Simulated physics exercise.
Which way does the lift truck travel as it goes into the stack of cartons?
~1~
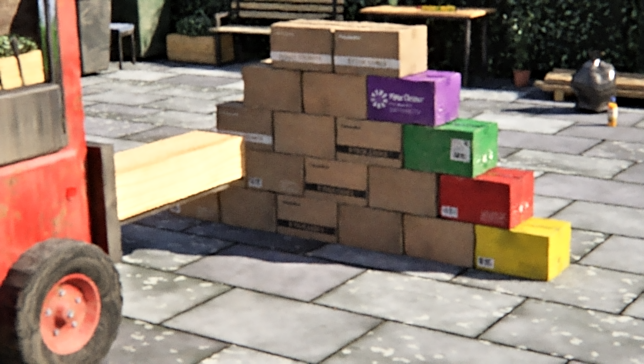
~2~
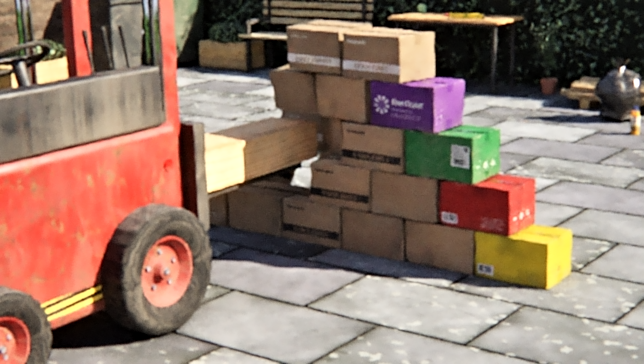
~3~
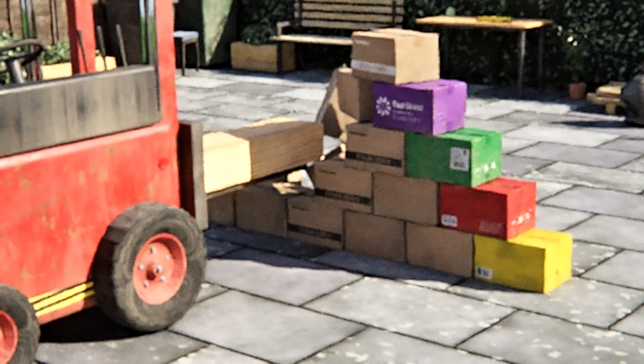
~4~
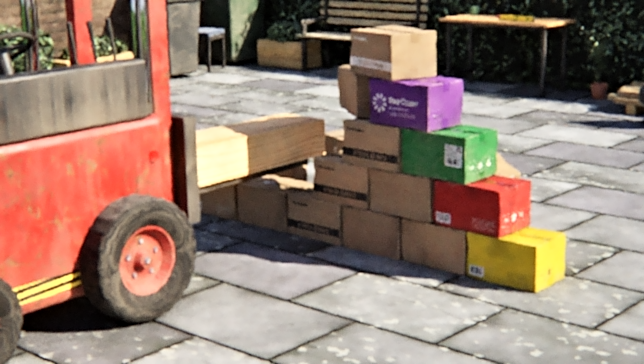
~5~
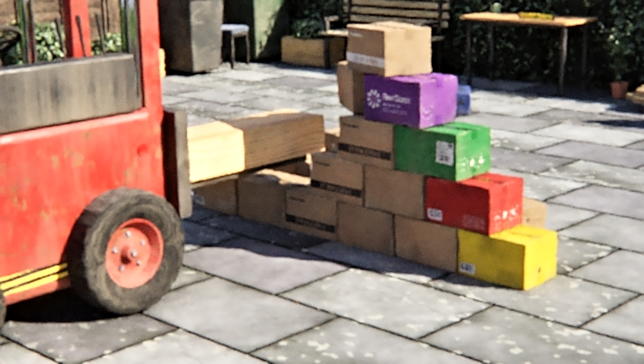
It travels to the right, pushing its long load into the cartons before coming to a stop.
